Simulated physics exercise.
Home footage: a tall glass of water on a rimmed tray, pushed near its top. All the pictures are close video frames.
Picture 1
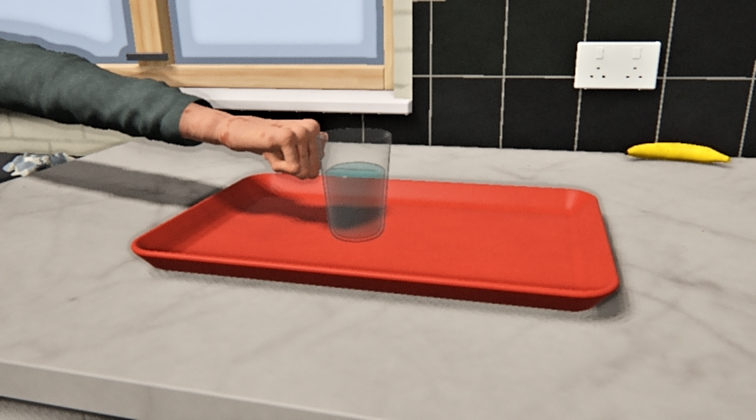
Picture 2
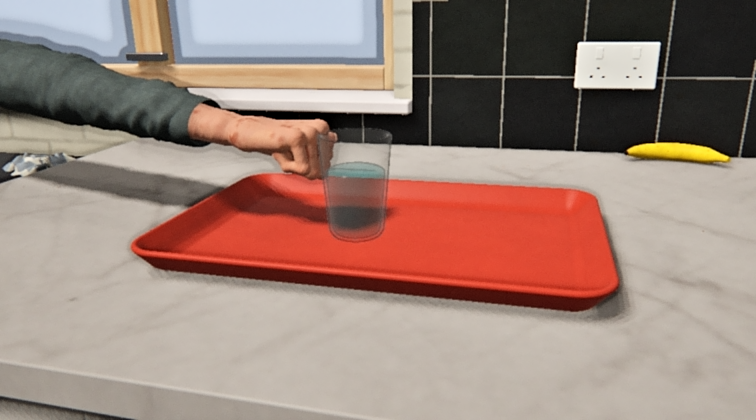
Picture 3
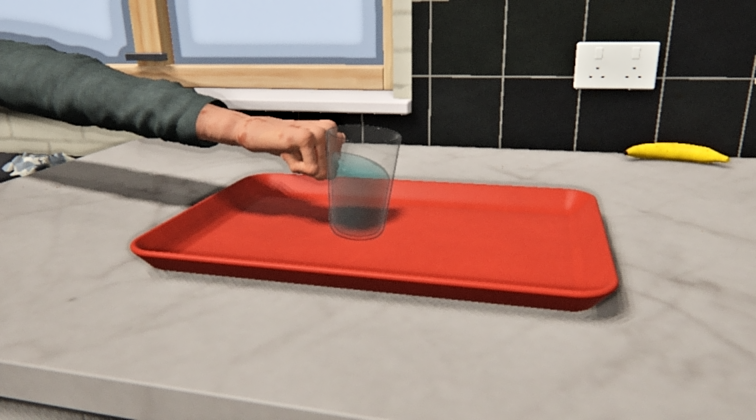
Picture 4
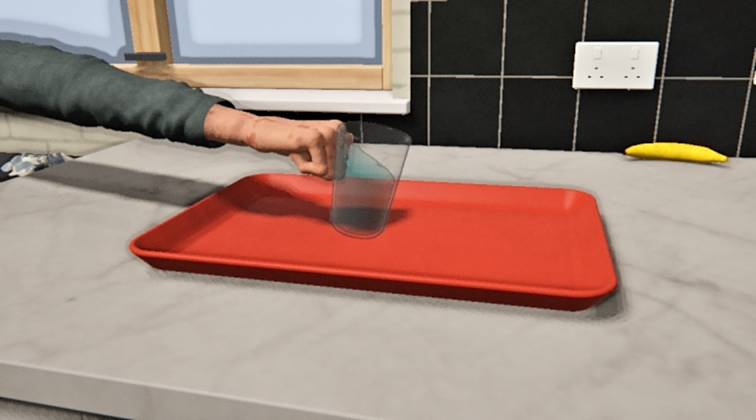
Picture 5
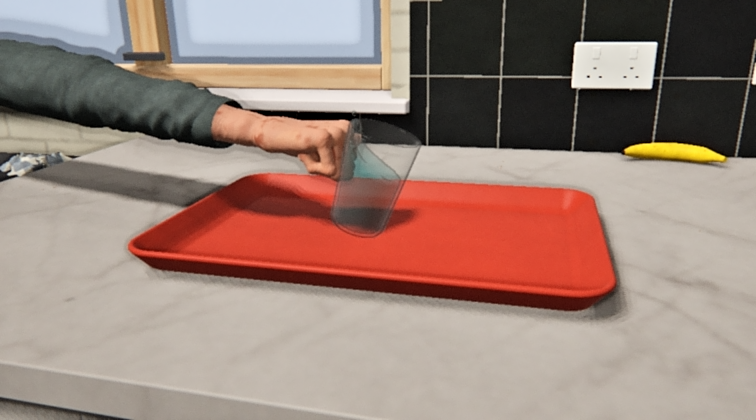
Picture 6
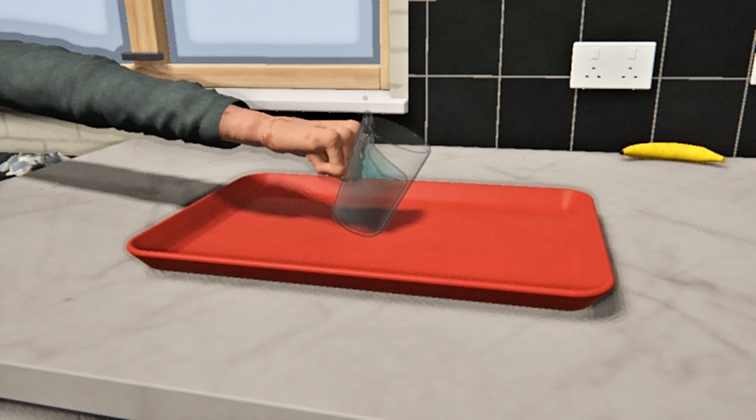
We see a hand in a dark sleeve push near the top of a tall glass of water standing on a red rimmed tray, and the glass leans steadily to the right as the water shifts inside it.
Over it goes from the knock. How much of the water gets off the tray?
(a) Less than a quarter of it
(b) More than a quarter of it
b.
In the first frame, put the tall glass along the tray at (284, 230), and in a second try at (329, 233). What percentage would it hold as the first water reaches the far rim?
Roughly 45 per cent, and 65 per cent.
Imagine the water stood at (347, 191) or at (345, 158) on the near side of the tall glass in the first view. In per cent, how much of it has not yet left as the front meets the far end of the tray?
75 % and 60 %.
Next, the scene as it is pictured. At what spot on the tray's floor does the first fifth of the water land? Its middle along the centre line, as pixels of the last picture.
At about (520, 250).
A moment on, the tall glass lies on its side and 100 per cent is in the glass, 0 on the tray and 0 above or beyond its rim.
Next, the tall glass lies on its side and 51 per cent is in the glass, 40 on the tray and 9 above or beyond its rim.
Then the tall glass lies on its side and 25 per cent is in the glass, 45 on the tray and 30 above or beyond its rim.
Later the tall glass lies on its side and 13 per cent is in the glass, 49 on the tray and 38 above or beyond its rim.
Finally, 61 per cent is held by tray and glass, 39 is off the tray.
